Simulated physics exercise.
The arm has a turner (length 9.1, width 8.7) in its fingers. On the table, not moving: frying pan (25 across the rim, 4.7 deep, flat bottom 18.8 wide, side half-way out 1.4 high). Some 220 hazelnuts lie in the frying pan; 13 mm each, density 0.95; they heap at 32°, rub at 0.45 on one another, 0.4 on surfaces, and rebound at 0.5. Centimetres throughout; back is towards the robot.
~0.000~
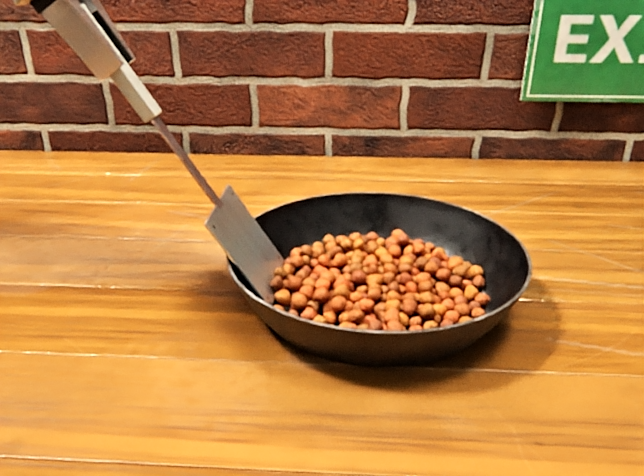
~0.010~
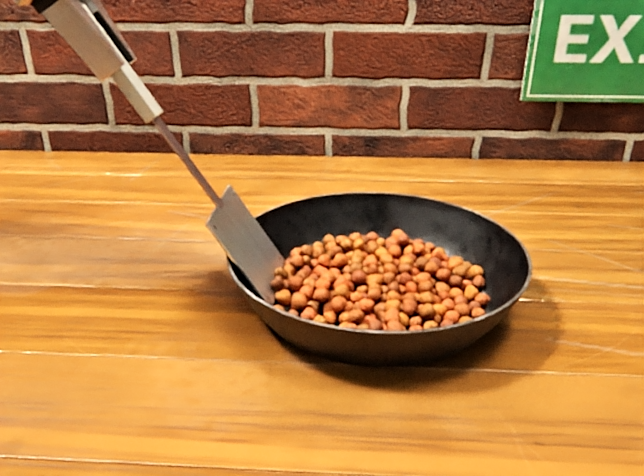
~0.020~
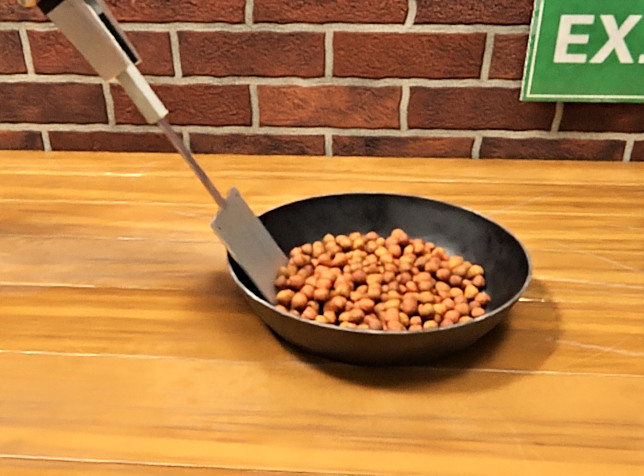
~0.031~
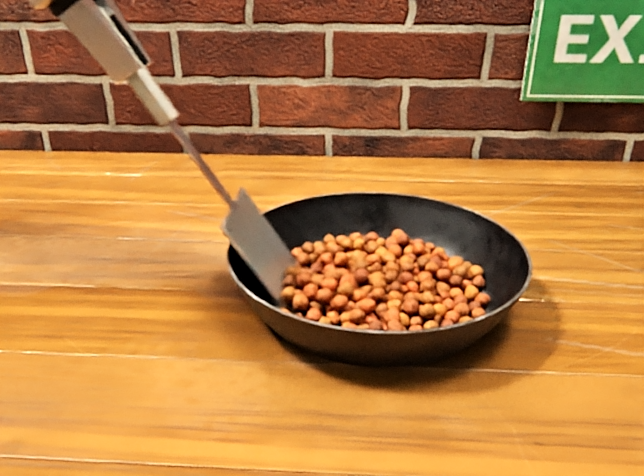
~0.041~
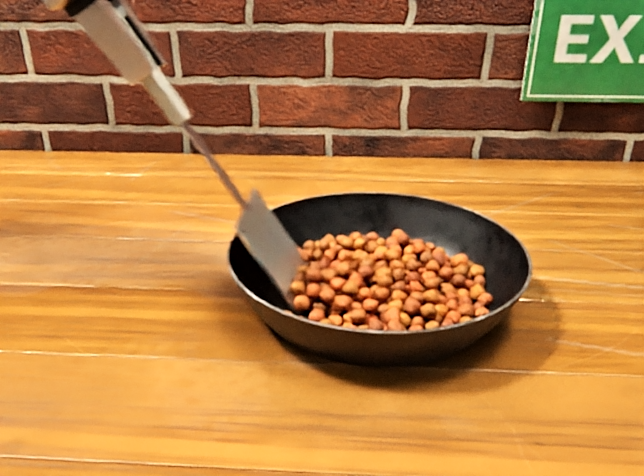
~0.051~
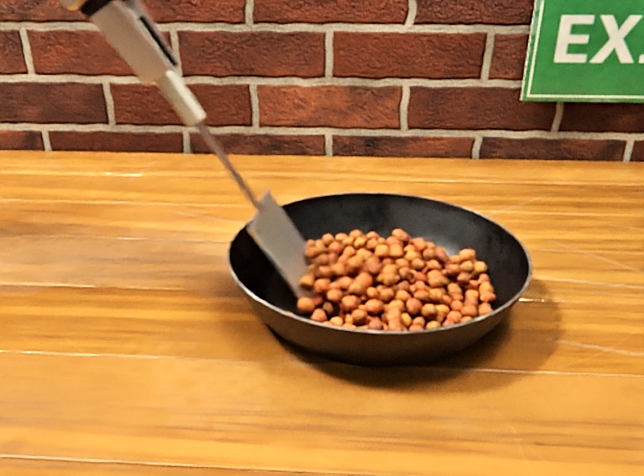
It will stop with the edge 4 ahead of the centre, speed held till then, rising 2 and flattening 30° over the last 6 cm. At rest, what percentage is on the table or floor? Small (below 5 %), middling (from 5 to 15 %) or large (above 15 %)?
On the table or floor the share is small, below 5 %.
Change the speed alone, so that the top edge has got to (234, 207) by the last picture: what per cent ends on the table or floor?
Some 0 per cent.
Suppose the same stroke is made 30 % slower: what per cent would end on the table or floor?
It would be near 0 per cent.
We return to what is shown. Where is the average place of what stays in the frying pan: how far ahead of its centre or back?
Roughly 5.0 cm ahead.
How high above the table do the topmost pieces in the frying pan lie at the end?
About 5.0 cm.
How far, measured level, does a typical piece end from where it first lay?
About 4 cm.
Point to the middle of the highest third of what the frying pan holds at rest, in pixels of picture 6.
Around (471, 270).
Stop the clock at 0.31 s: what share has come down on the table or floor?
Roughly 0 per cent.
By 0.08 s, sloping 57°, highest piece 5 above the table; 216 in the frying pan.
By 0.10 s, sloping 46°, highest piece 6 above the table; 216 in the frying pan.
By 0.31 s, sloping 28°, highest piece 5 above the table; 212 in the frying pan, 2 on the table or floor, 2 on the blade or in flight.
By 1.36 s, sloping 28°, highest piece 5 above the table; 212 in the frying pan, 4 on the table or floor.
Final count, 212 in the frying pan, 4 on the table or floor. That is 2 % on the table or floor.
